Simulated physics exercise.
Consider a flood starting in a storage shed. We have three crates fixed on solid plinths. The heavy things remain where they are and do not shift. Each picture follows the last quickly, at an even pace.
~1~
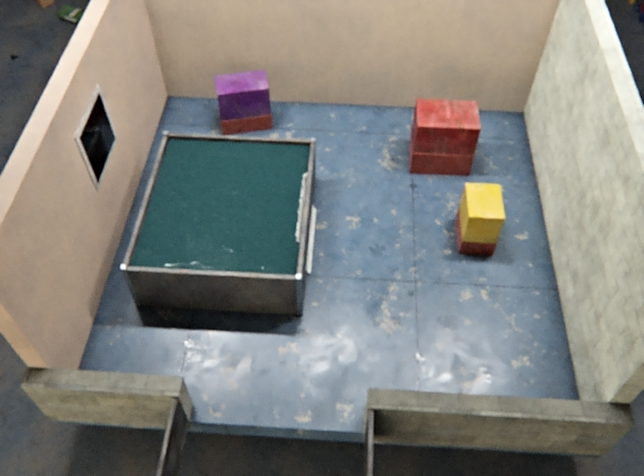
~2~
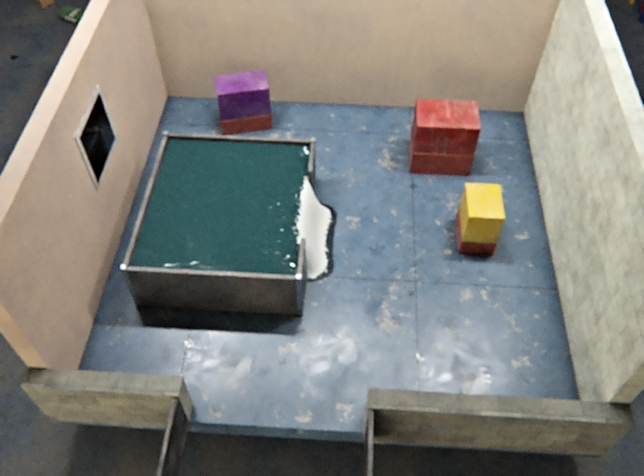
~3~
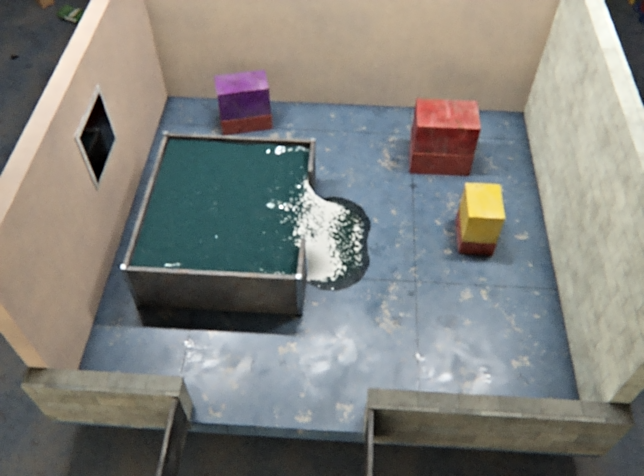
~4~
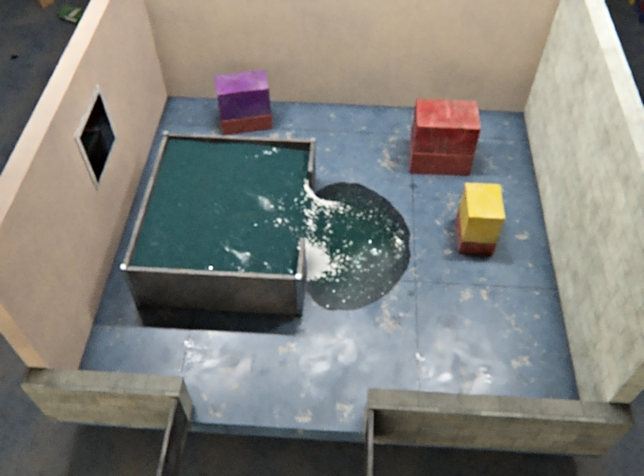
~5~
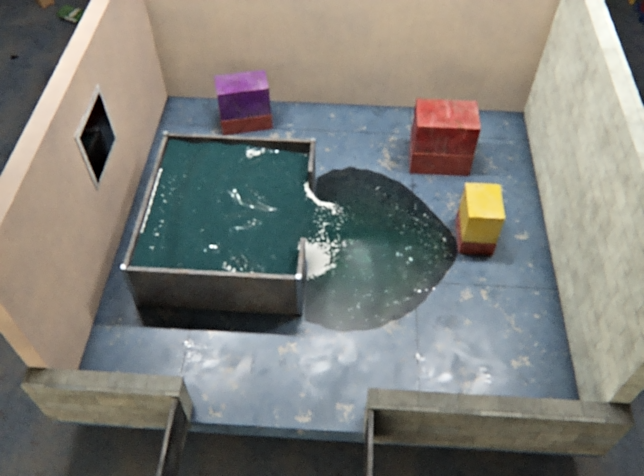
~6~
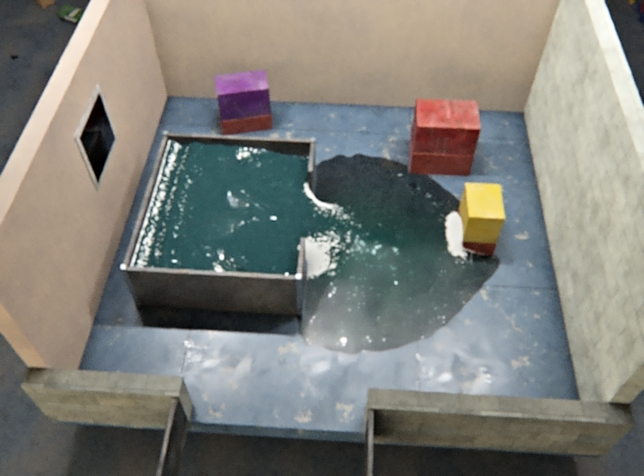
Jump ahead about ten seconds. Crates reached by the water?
Yellow crate reached, purple crate not reached, red crate not reached.
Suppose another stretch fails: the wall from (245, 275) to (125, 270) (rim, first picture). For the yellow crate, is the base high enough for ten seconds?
In that case the yellow crate comes through dry.
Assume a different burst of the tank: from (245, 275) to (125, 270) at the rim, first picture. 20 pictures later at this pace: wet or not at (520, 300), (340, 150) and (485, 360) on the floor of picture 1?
In sequence: Untouched, untouched, inundated.
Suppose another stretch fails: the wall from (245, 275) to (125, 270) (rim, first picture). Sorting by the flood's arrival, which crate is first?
The purple crate.
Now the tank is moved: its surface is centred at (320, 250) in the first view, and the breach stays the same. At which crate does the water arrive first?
It is the yellow crate.
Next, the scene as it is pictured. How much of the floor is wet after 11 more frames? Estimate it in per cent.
Close to 45 percent, by my reckoning.
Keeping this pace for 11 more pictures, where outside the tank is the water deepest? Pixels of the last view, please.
I'd mark about pixel (572, 426).
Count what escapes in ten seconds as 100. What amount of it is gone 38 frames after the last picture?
Roughly 35 percent.
A moment on, water covers 40 % of the floor; the yellow crate water round its plinth, the purple crate not reached, the red crate water round its plinth.
Next, water covers 45 % of the floor; the yellow crate water round its plinth, the purple crate not reached, the red crate water round its plinth.
Then, water covers 60 % of the floor; the yellow crate water round its plinth, the purple crate water round its plinth, the red crate water round its plinth.
Later, water covers 95 % of the floor; the yellow crate water round its plinth, the purple crate water round its plinth, the red crate water round its plinth.
In the end, water covers 100 % of the floor; the yellow crate was topped, the purple crate stayed above the water, the red crate stayed above the water.
